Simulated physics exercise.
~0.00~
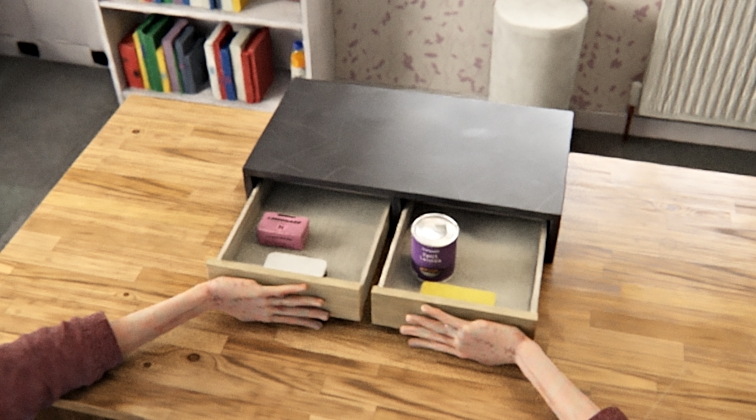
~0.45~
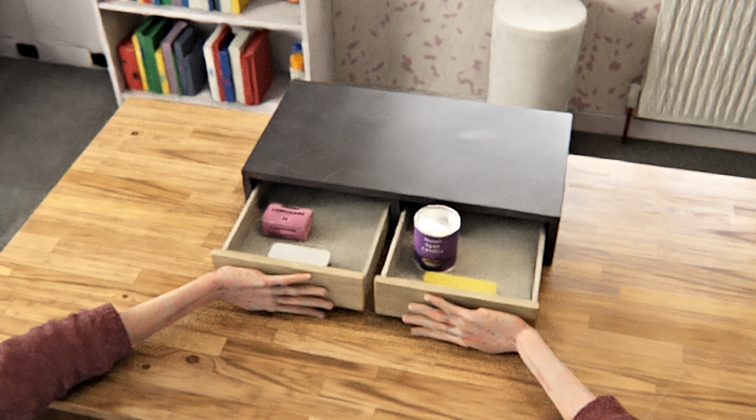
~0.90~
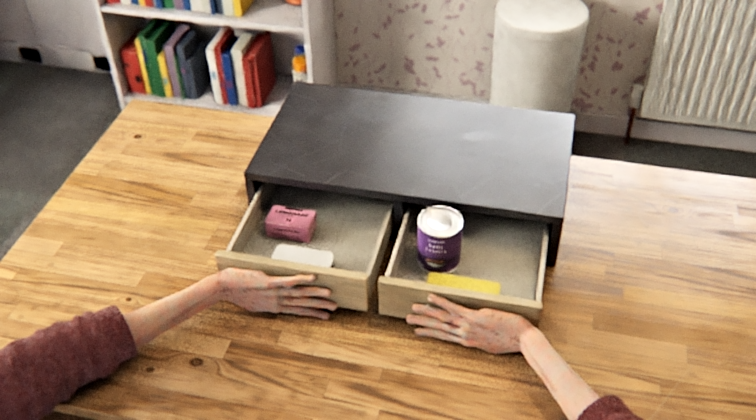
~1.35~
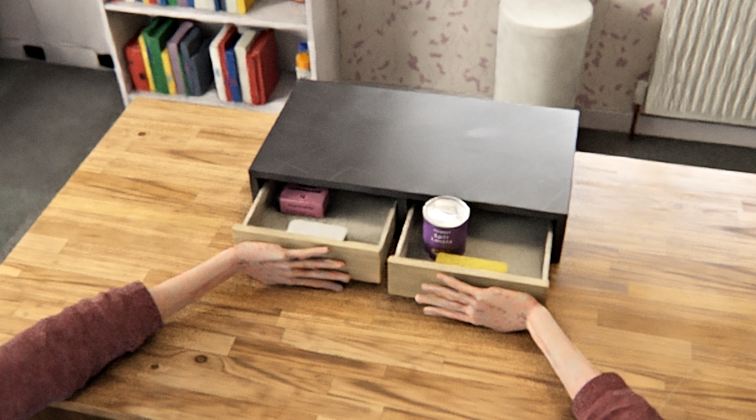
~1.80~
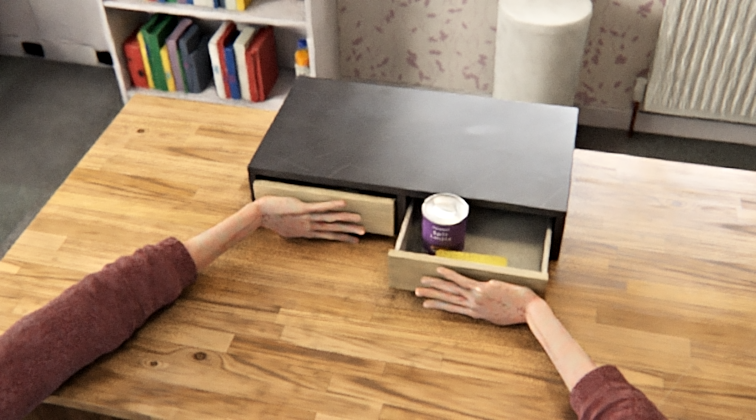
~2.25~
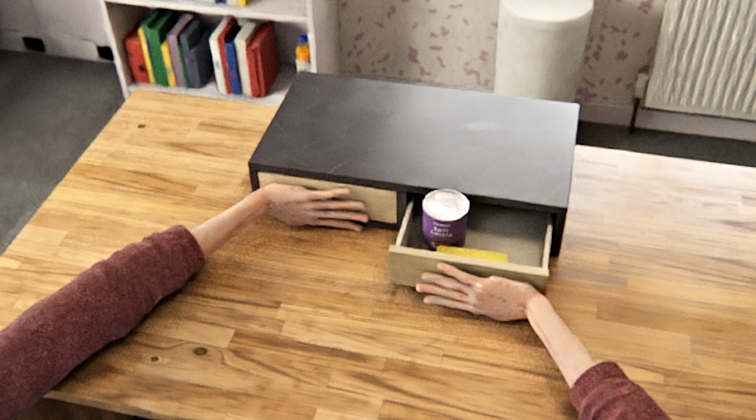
Two hands pushing drawers of a dark chest inwards, the left closing fully while the right, holding a purple tub, stays ajar.
